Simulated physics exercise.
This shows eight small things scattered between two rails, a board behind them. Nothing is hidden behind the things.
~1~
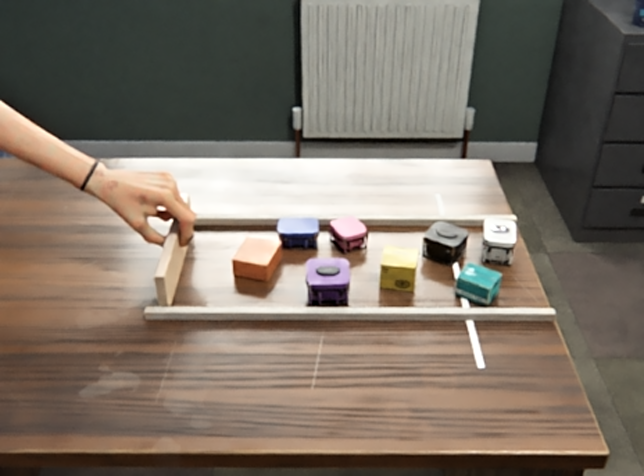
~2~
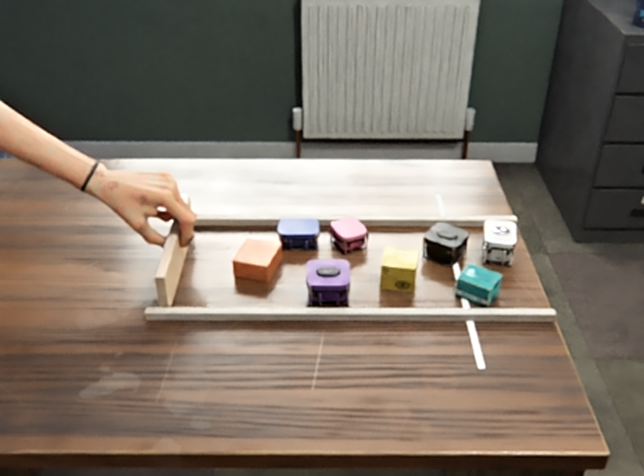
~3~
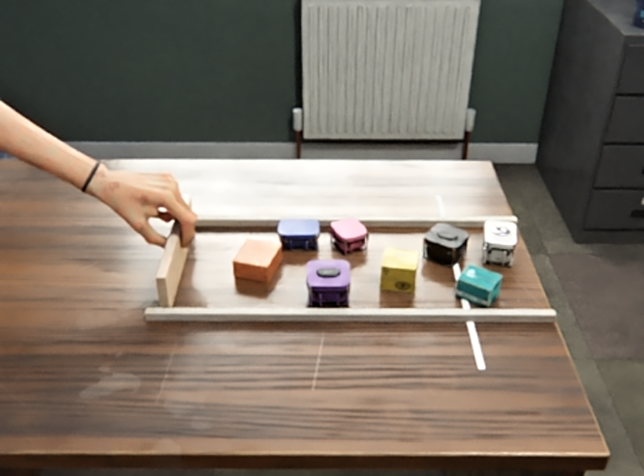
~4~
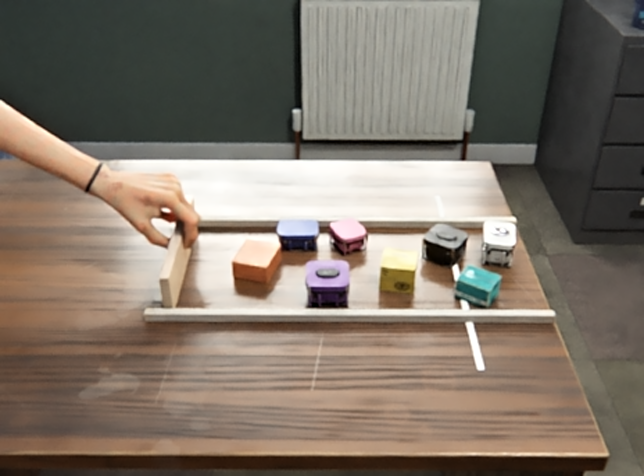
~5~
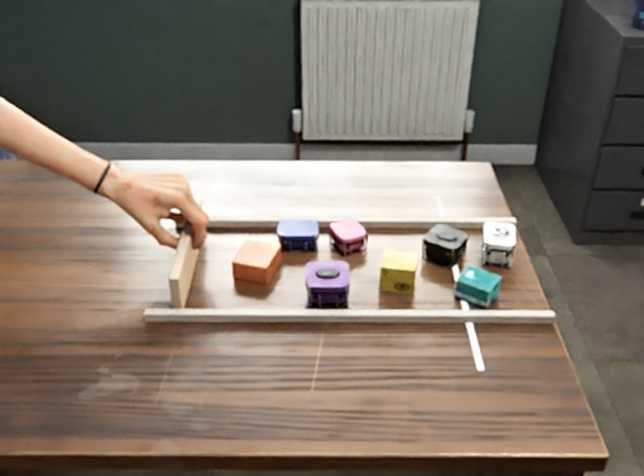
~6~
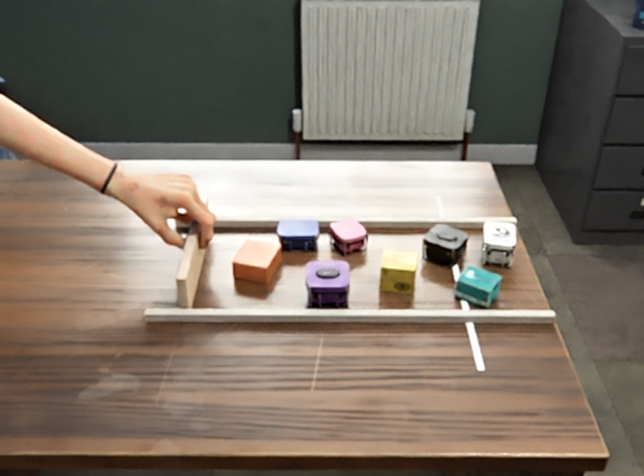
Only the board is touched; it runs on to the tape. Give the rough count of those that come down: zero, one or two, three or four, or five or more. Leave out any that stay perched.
The number that fall off is one or two.
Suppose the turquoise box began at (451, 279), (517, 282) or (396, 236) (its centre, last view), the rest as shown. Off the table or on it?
The turquoise box tumbles off; comes down; tumbles off.
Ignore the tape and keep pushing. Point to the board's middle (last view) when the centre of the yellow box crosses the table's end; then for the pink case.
For the yellow box at (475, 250), for the pink case at (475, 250).
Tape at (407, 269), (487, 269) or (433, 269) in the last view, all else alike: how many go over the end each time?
Try by try, 0, 5 and 1.
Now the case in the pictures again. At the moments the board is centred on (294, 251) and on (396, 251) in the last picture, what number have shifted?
3 and 8.
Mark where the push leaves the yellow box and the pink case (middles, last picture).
About (517, 268), and the other about (507, 245).
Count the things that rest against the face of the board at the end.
That makes 3.
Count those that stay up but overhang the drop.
Overhanging: 0.
Early on, none off yet; white case at rest near (498, 244); turquoise box at rest near (478, 287); black case at rest near (445, 246).
A while later, none off yet; white case at rest near (499, 244); turquoise box at rest near (478, 287); black case travelled a little near (464, 248).
Finally, the number that fall off is one or two; lost, black case and white case.
